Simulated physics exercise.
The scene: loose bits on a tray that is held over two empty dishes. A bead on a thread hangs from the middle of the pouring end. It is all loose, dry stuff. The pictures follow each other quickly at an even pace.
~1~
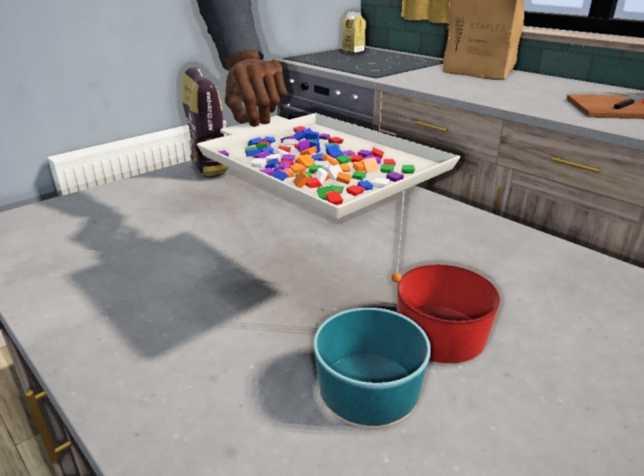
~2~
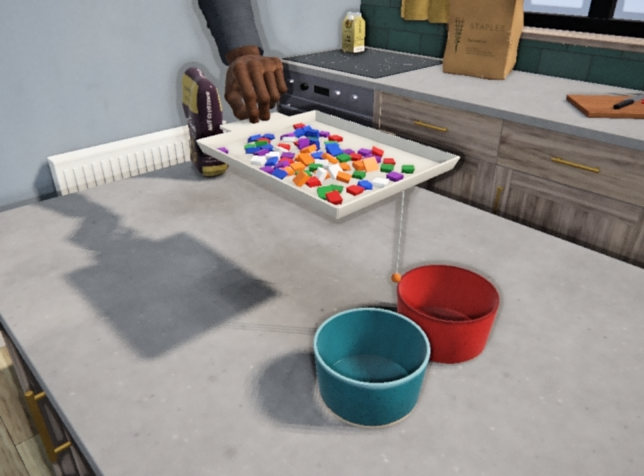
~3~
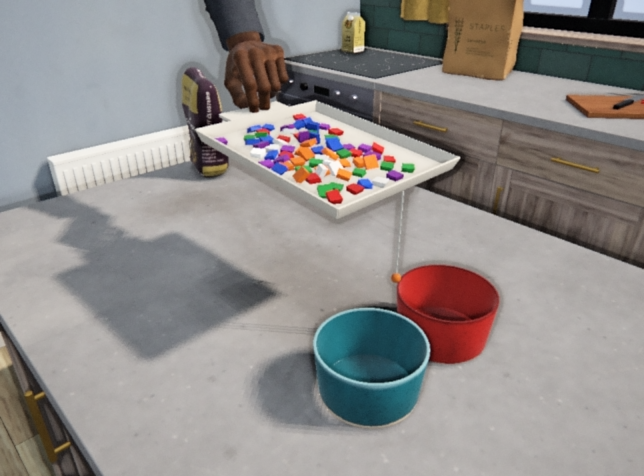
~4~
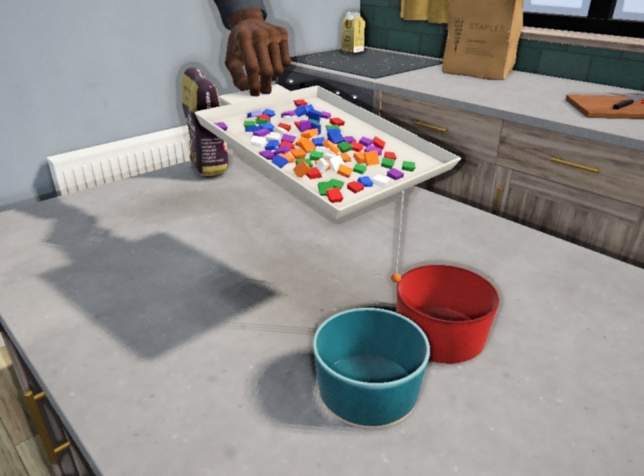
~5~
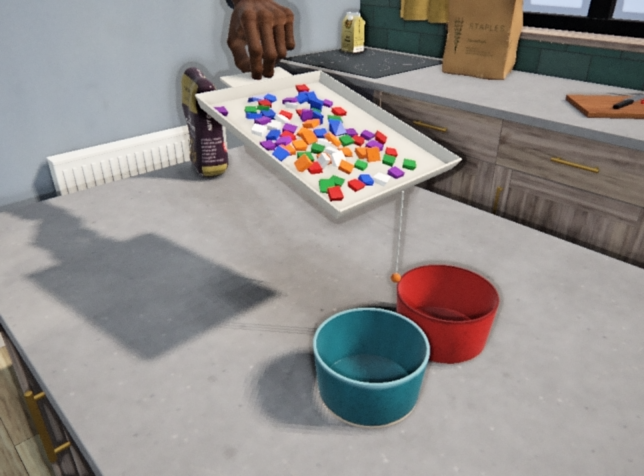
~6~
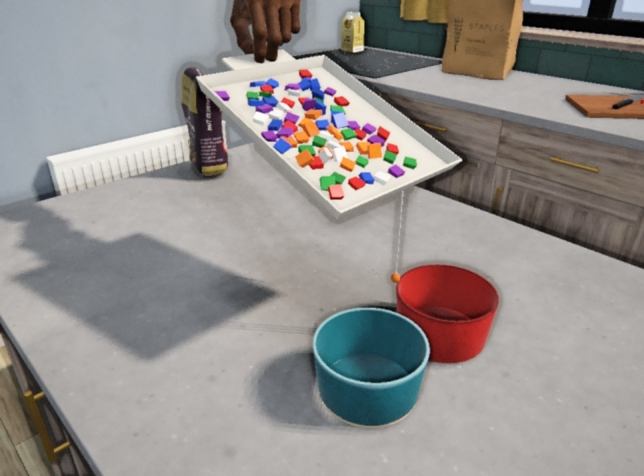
A white tray of colourful little tiles started out level above a teal dish and a red dish, then tilted steadily as a hand raised its far end, the tiles staying on it.
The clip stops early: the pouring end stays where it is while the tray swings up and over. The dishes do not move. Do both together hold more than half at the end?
Together they catch the larger part.
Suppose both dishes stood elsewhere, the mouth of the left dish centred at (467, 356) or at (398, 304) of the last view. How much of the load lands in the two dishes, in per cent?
About 0 and 70 per cent.
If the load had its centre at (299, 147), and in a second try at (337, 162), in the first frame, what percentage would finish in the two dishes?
Near 70 % and 80 %.
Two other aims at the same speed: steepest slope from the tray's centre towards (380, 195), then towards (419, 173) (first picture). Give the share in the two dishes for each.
Roughly 90 per cent, and 50 per cent.
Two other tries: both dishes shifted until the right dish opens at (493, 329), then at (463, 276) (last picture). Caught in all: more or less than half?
At the first place under half, at the second above a half.
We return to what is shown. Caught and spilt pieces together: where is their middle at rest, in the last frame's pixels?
Roughly at (432, 346).
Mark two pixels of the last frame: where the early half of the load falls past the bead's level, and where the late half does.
Early half (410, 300), late half (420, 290).
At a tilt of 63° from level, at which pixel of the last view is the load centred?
Roughly at (393, 169).
Soon, tray tipped steeply; nearly all on the tray; a small part in the air.
A while on, tray tipped right over; about a quarter on the tray; about a quarter in the left dish; about a third in the right dish; a small part outside both; a small part in the air.
Towards the end, tray tipped past a quarter turn; about a third in the left dish; about half in the right dish; a small part outside both.
Finally, tray tipped past a quarter turn; about a third in the left dish; about half in the right dish; a small part outside both.
